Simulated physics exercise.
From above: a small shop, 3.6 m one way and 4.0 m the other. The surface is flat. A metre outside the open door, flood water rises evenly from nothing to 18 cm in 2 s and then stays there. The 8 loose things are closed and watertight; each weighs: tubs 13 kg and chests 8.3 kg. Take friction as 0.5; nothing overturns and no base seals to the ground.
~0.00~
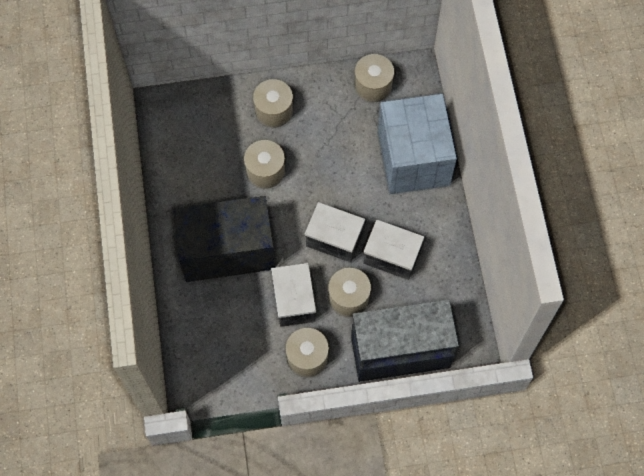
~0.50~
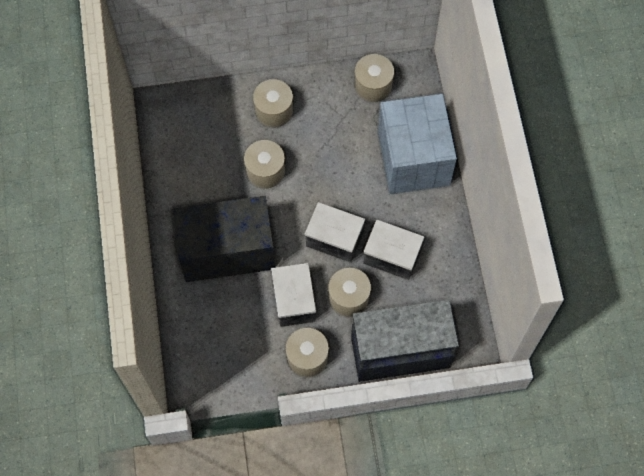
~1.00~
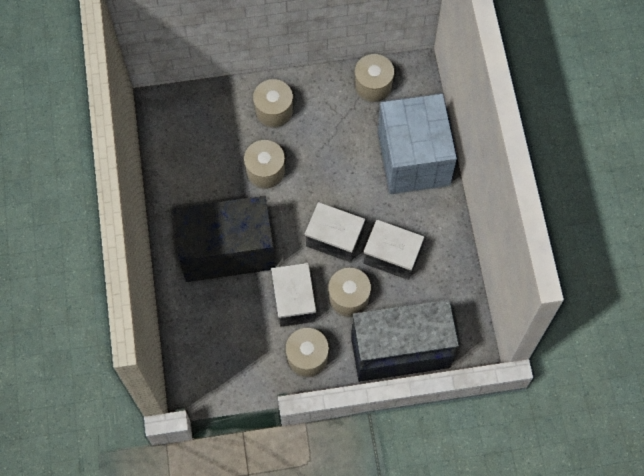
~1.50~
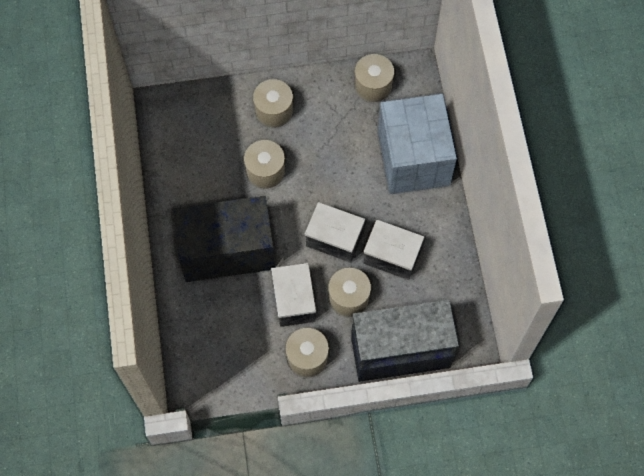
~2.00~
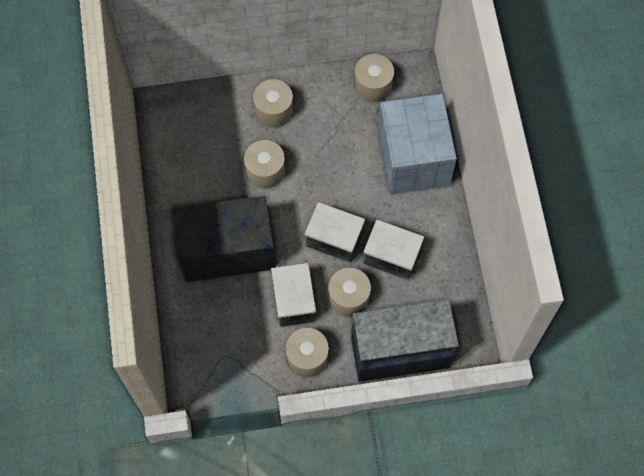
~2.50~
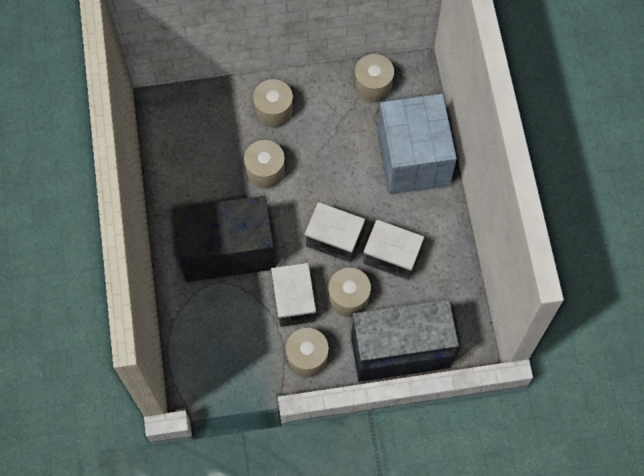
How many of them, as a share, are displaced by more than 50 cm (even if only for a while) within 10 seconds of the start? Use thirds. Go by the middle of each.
Share: Between one and two thirds.
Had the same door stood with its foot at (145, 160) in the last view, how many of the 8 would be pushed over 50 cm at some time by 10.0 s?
Then 5.
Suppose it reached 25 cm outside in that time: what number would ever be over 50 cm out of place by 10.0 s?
In that case 5 of them.
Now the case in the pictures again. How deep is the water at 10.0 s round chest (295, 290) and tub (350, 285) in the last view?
Roughly 7 and 7 cm.
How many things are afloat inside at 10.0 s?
3 of them.
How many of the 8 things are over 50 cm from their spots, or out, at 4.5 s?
I count 0.
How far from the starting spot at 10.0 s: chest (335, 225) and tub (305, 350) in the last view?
In that order: 150 cm, 0 cm.
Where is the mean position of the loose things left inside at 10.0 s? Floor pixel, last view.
Around (344, 183).
After 3.5 s 0 of 8 are over 50 cm from their spots; 0 afloat.
After 4.5 s 0 of 8 are over 50 cm from their spots; 0 afloat.
After 7.0 s 1 of 8 are over 50 cm from their spots; 1 afloat.
After 10.0 s 4 of 8 are over 50 cm from their spots, and 4 have been at some point; 3 afloat.
